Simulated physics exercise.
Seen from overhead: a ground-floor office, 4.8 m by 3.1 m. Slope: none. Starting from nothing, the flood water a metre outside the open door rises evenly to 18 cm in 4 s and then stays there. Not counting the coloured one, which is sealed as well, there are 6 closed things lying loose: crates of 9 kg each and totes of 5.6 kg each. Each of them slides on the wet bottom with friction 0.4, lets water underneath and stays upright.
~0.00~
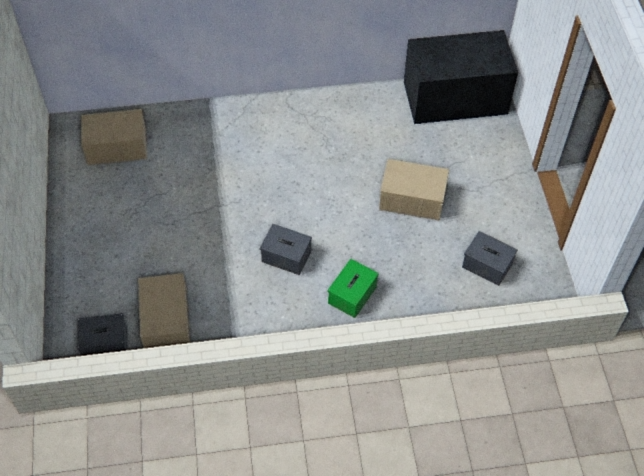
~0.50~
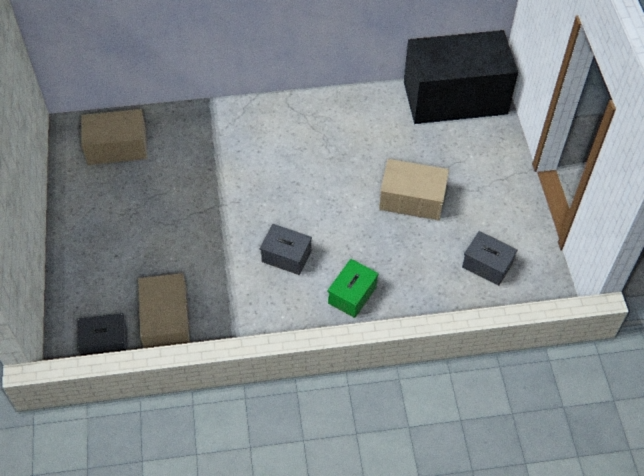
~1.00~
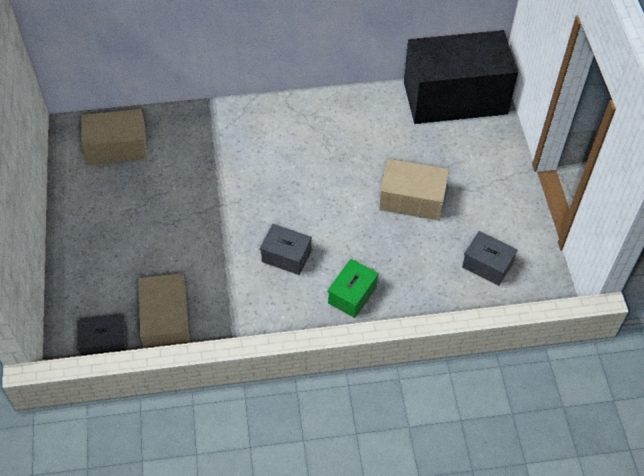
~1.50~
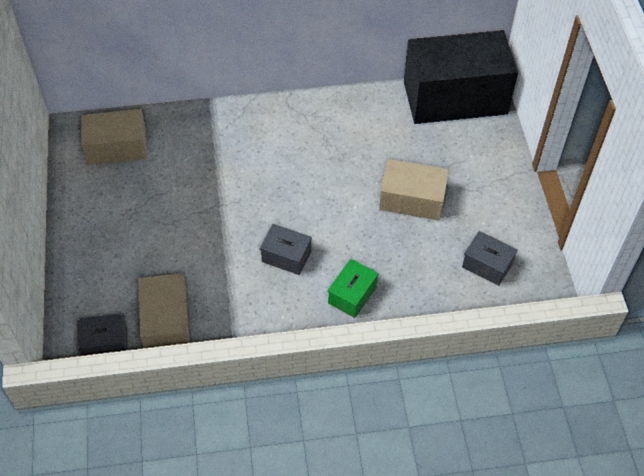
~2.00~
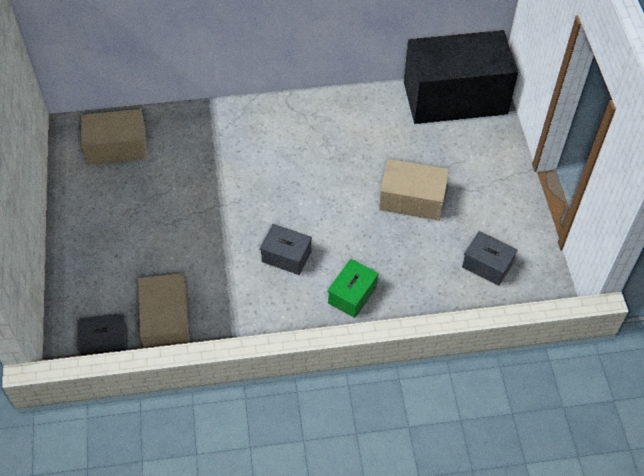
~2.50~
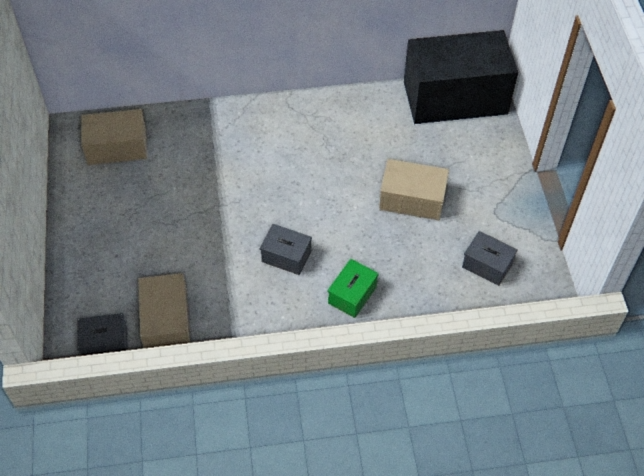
Water spread bluish over the tiled pavement outside the low wall, then crept in through the doorway on the right as a small puddle, while the green box and all the others stayed still.
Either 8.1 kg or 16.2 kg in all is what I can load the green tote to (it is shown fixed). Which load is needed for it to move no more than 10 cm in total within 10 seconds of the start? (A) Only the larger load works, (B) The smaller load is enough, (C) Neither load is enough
The answer is A.
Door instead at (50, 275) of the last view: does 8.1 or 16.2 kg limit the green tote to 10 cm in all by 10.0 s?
Just the heavy one.
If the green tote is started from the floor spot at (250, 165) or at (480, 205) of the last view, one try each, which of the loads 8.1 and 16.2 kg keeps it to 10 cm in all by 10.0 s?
Note, in order: Both OK; none OK.
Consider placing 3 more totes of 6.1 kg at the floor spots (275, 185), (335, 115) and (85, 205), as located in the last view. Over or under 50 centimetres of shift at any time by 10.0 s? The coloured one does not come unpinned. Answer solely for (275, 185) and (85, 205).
In that order: Beyond it, within it.
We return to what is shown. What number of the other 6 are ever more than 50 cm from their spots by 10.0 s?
I count 3 of them.
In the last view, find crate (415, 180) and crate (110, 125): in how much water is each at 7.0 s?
Depths: Near 3 cm, then near 2 cm.
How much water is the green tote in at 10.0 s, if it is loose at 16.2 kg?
About 5 cm.
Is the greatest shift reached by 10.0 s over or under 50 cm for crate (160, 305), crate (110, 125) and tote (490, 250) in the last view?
In turn: Less, short of it, over.
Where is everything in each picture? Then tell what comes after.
In the first picture, the green tote at (353, 282), on the bottom; 0.0 m2 under water; 0 of 7 have shifted.
In the second picture, the green tote at (353, 282), on the bottom; water covers 0.0 m2; 0 of 7 have shifted.
In the third picture, the green tote at (353, 282), on the bottom; 0.0 m2 under water; 0 of 7 have shifted.
In the fourth picture, the green tote at (353, 282), on the bottom; 0.0 m2 under water; 0 of 7 have shifted.
In the fifth picture, the green tote at (353, 282) rests on the ground; water covers 0.0 m2; 0 of 7 have shifted.
In the sixth picture, the green tote at (353, 282), on the bottom; 0.2 m2 under water; 0 of 7 have shifted.
After 3.5 s the green tote would be 0 cm from its start with 8.1 kg and 0 cm from its start with 16.2 kg; 0 cm of water round it then.
After 4.5 s the green tote would be 0 cm from its start with 8.1 kg and 0 cm from its start with 16.2 kg; 1 cm of water round it then.
After 7.0 s the green tote would be 22 cm from its start with 8.1 kg and 0 cm from its start with 16.2 kg; 4 cm of water round it then.
After 10.0 s the green tote would be 77 cm from its start with 8.1 kg and 0 cm from its start with 16.2 kg; 5 cm of water round it then.
